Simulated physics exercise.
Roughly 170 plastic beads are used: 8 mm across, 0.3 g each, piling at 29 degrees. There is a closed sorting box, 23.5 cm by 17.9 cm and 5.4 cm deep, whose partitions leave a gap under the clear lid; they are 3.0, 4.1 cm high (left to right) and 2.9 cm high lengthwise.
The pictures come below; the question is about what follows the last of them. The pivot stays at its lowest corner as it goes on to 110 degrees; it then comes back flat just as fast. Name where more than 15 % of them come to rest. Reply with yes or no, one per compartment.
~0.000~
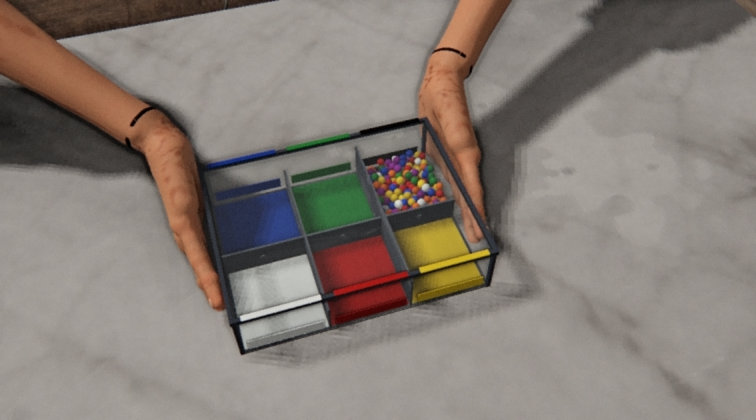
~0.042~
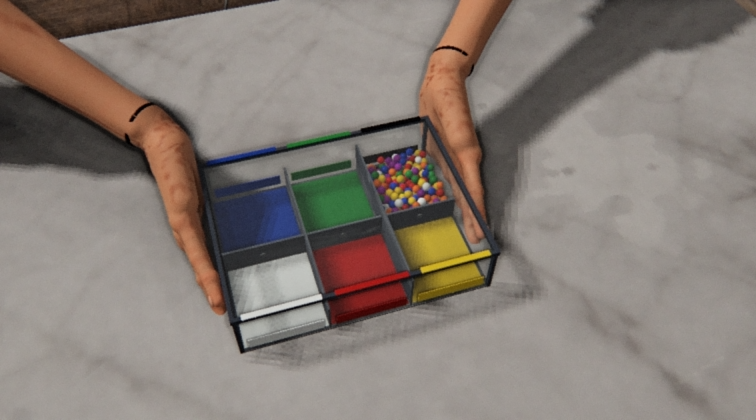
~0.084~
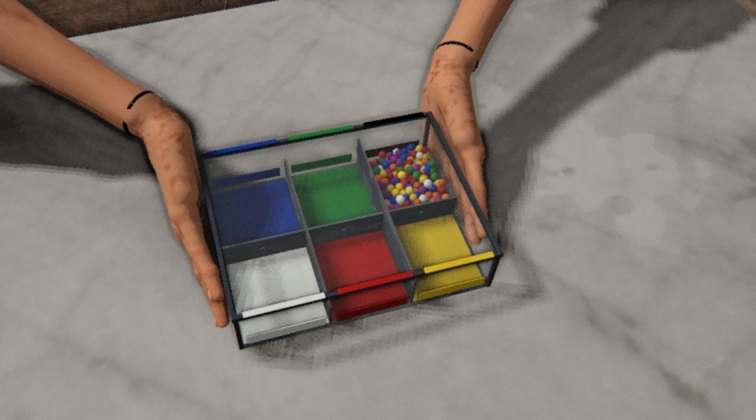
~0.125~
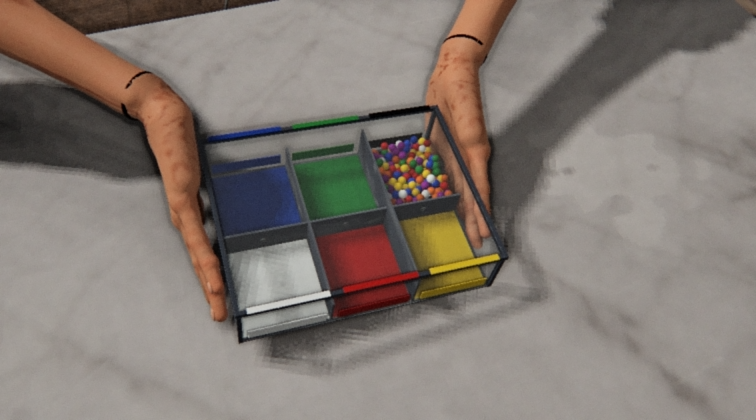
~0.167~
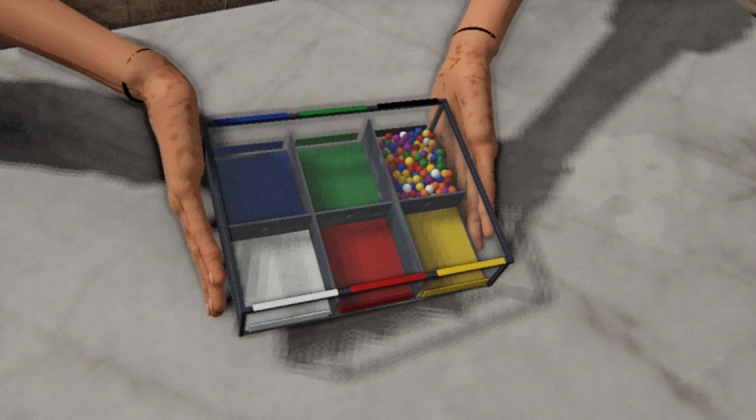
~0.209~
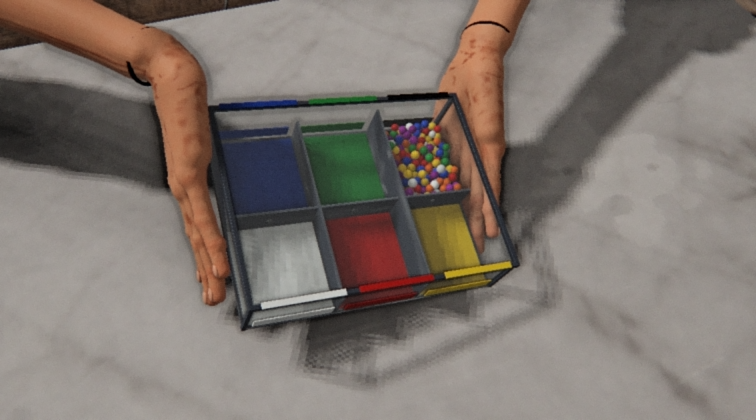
Red no, blue no, green no, yellow yes, white no, black yes.
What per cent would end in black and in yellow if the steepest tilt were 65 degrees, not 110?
Black 80 %, yellow 20 %.
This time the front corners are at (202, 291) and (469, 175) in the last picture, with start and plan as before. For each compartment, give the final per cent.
Red 0, blue 10, green 5, yellow 0, white 0, black 85.
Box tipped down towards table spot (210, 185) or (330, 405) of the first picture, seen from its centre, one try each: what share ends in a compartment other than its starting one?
That would be close to 10 per cent and then close to 95 per cent.
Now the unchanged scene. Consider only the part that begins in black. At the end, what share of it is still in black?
Share retained: Approx. 20 %.
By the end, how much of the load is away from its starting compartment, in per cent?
75 per cent, roughly.
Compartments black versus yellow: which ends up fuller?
Yellow compartment.
Then, at 0.93 s, tilt 110 degrees; yellow 40 %, black 60 %.
After 1.41 s, tilt 48 degrees; yellow 75 %, black 25 %.
After 1.96 s, tilt 0 degrees; yellow 75 %, black 25 %.
At rest (2.7 s), red 0 %, blue 0 %, green 0 %, yellow 75 %, white 0 %, black 25 %.
